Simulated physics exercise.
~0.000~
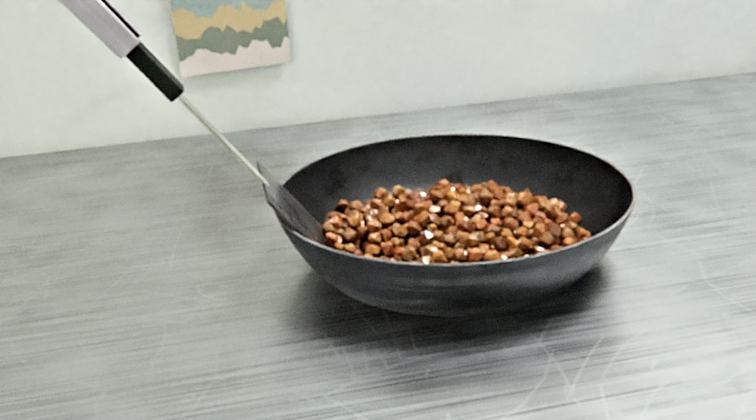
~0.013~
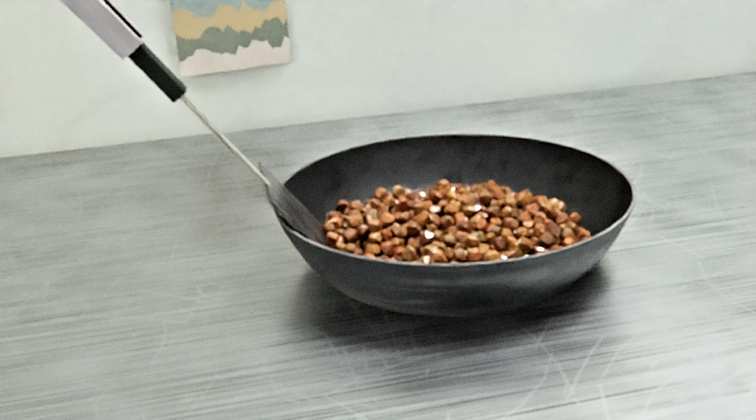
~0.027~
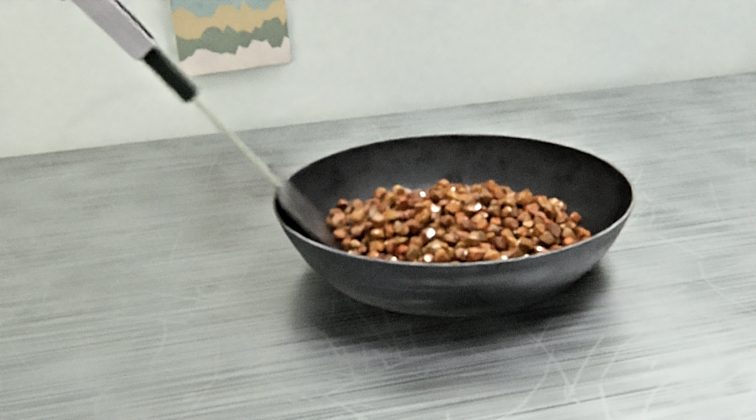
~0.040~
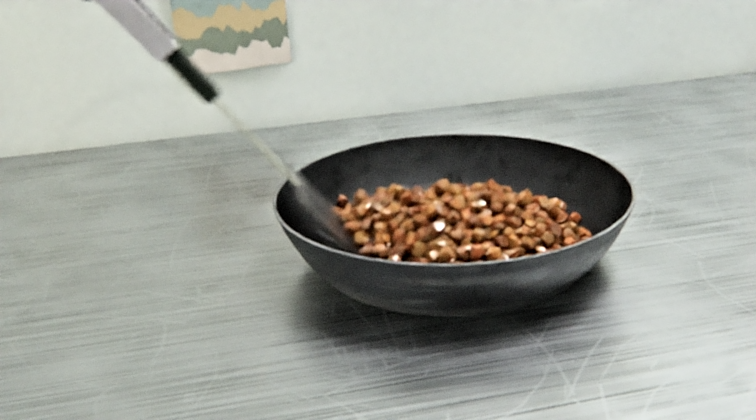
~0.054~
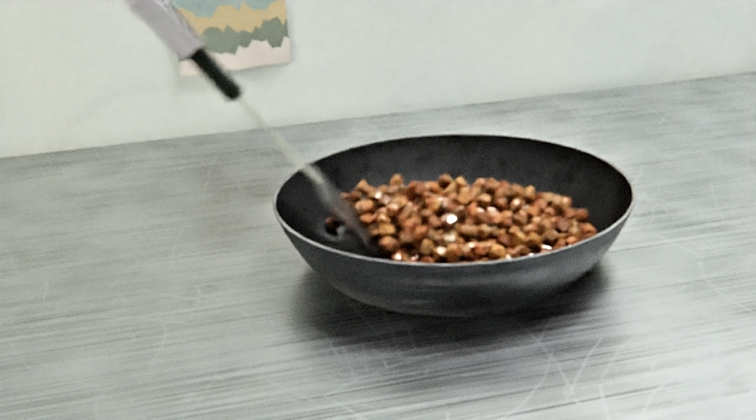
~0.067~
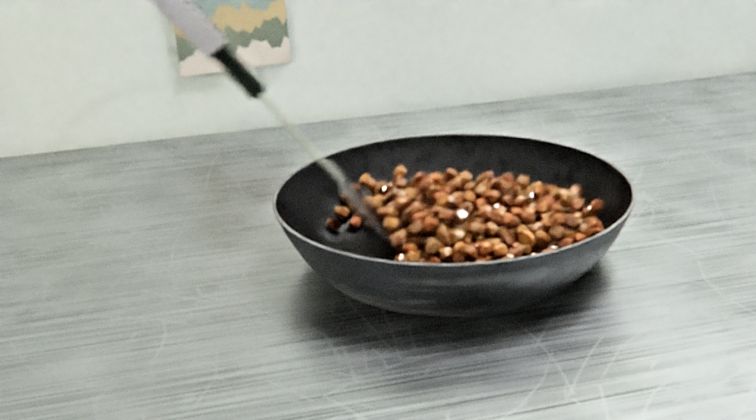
On a scratched grey tabletop, a turner slides rightward into a dark frying pan, pushing a heap of small brown pellets.
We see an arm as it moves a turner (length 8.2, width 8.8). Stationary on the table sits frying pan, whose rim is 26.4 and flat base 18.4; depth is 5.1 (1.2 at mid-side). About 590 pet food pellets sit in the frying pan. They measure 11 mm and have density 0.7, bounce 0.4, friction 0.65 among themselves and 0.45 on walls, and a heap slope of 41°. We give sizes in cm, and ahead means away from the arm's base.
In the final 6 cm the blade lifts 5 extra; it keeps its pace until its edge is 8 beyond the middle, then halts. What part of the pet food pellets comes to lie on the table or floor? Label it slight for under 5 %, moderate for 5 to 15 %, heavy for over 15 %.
Label: Heavy.
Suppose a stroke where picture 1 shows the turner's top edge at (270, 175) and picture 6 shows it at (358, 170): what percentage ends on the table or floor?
My guess would be close to 25 per cent.
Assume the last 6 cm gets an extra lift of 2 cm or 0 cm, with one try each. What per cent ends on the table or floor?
Close to 20 and 15 percent respectively.
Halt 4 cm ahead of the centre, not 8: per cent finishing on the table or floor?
Then the share is near 10 in a hundred.
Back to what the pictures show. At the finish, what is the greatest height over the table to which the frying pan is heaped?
Roughly 5.5 centimetres.
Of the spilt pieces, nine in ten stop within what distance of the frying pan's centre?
Around 50 centimetres.
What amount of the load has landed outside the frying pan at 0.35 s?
10 per cent.
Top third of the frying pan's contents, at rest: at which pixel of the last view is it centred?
Roughly (561, 202).
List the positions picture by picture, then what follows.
In the first frame, the turner top edge at (263, 181), sloping 54°; upper third of the load around (446, 222), from x 330 to 585, top at y 185; 588 in the frying pan.
In the second frame, the turner top edge at (265, 181), sloping 54°; upper third of the load around (446, 222), from x 330 to 585, top at y 185.
In the third frame, the turner top edge at (276, 183), sloping 54°; upper third of the load around (444, 221), from x 335 to 585, top at y 185.
In the fourth frame, the turner top edge at (295, 183), sloping 54°; upper third of the load around (443, 217), from x 335 to 585, top at y 185.
In the fifth frame, the turner top edge at (317, 181), sloping 54°; upper third of the load around (447, 212), from x 335 to 590, top at y 180.
In the sixth frame, the turner top edge at (338, 178), sloping 54°; upper third of the load around (455, 207), from x 335 to 600, top at y 175; 588 in the frying pan.
After 0.10 s, sloping 54°, highest piece 7 above the table; 588 in the frying pan.
After 0.13 s, sloping 54°, highest piece 8 above the table; 588 in the frying pan.
After 0.35 s, sloping 54°, highest piece 10 above the table; 471 in the frying pan, 52 on the table or floor, 65 on the blade or in flight.
After 1.40 s, sloping 54°, highest piece 5 above the table; 471 in the frying pan, 117 on the table or floor.
In the end, 471 in the frying pan, 117 on the table or floor. That is 20 % on the table or floor.
